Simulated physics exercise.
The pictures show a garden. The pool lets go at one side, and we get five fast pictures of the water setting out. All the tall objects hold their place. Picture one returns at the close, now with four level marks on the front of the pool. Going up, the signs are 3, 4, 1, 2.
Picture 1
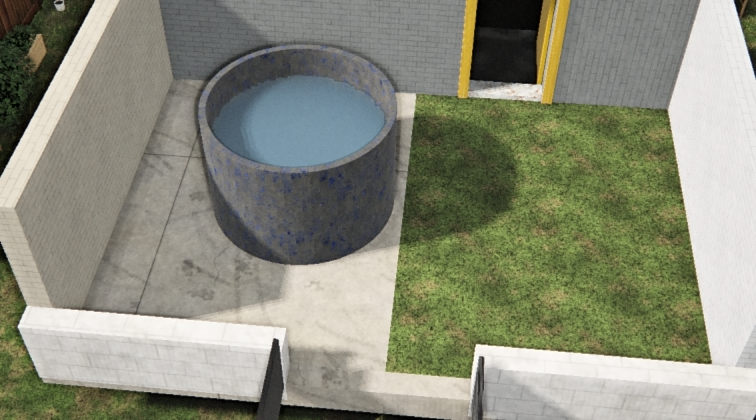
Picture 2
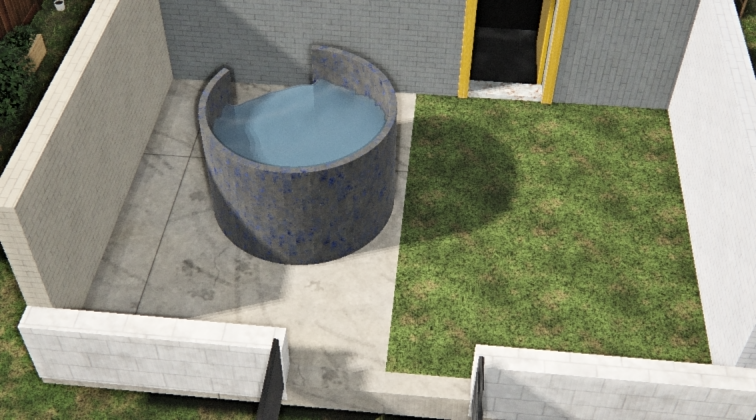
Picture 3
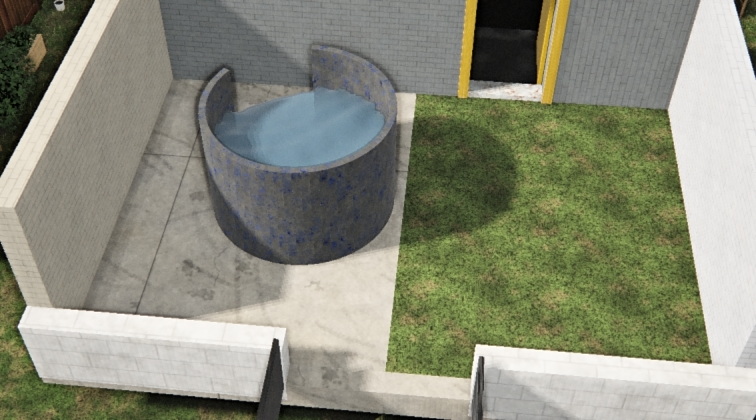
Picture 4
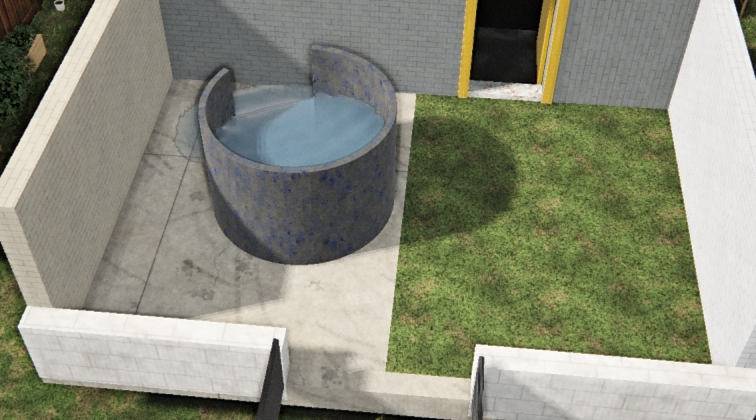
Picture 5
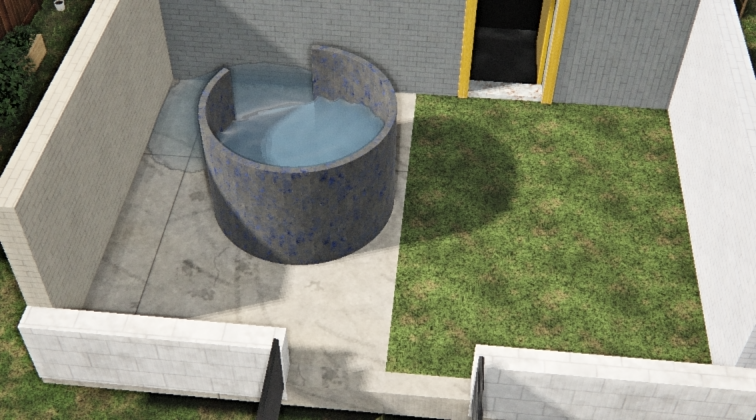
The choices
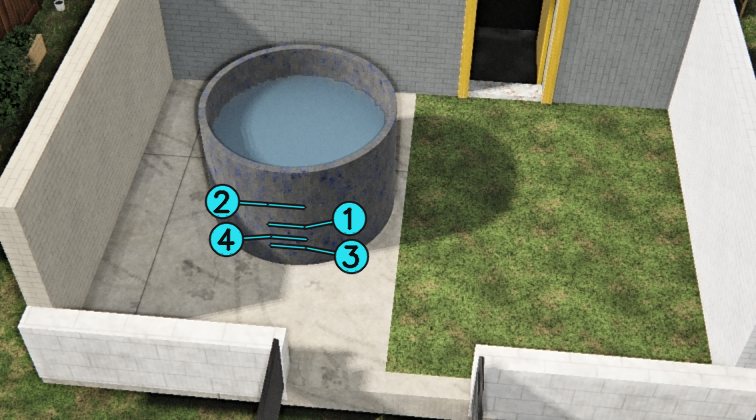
We see a walled garden with a round stone pool beside a lawn; a section of the pool's back wall disappears, and water flows out through the gap, spreading over the paving behind and to the left.
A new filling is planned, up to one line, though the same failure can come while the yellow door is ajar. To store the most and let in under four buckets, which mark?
Take 2.
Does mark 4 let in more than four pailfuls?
No, not at all.
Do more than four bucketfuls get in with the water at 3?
No, not at all.
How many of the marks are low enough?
All of them.
On the marked copy, 1 at (287, 225); 2 at (285, 205); 3 at (289, 246); 4 at (288, 237); from the bottom up 3, 4, 1, 2.
With 1, nothing gets over.
With 2, a bucket or two gets in.
With 3, nothing gets over.
With 4, nothing gets over.
